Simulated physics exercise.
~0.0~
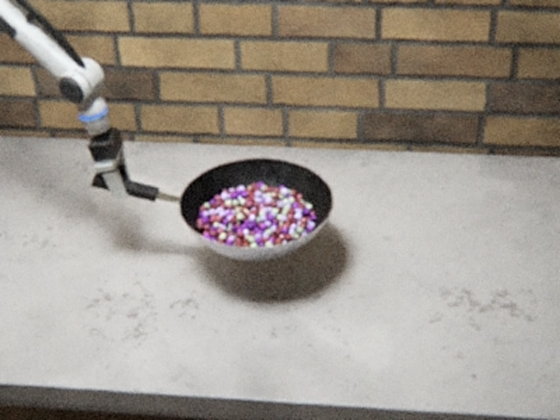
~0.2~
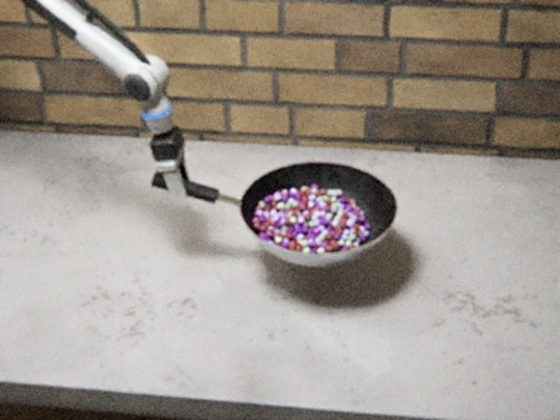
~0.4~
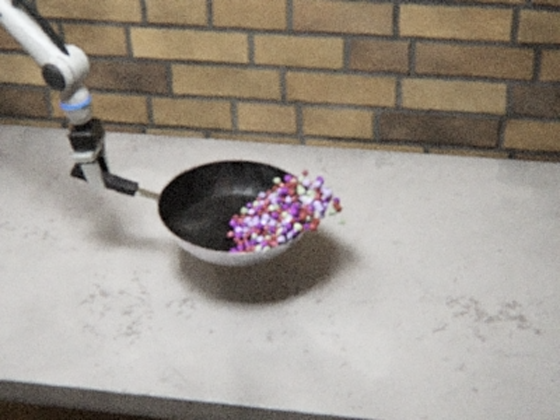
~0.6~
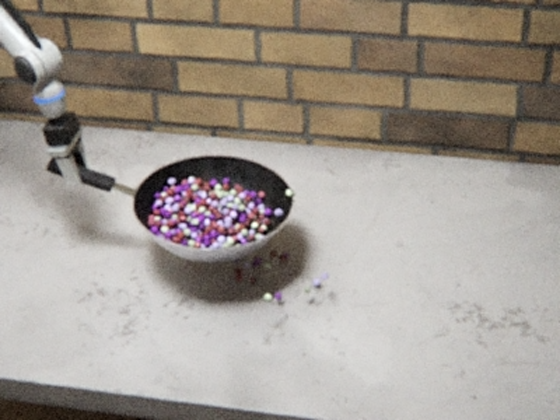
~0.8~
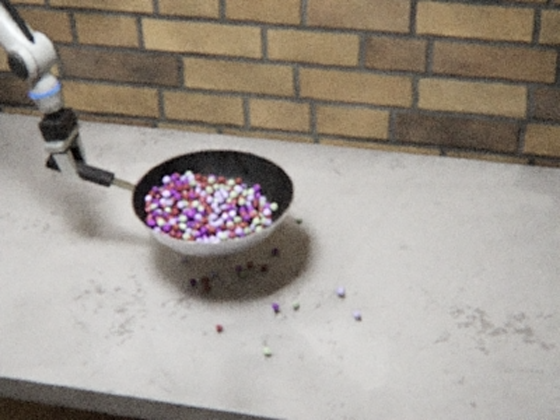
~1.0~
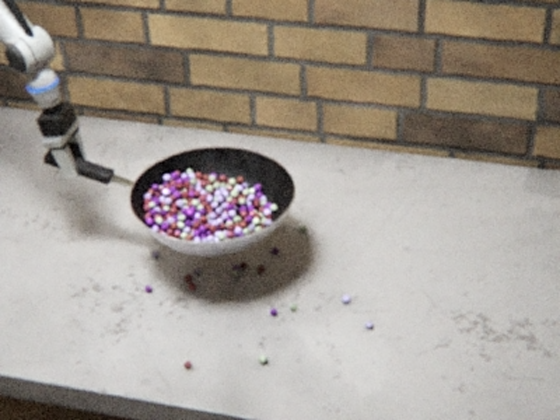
A robot arm moved a frying pan full of purple, red and white sweets to the right, then jerked it back left, making them surge up the far side, and a few spilled onto the counter while most stayed in the pan.
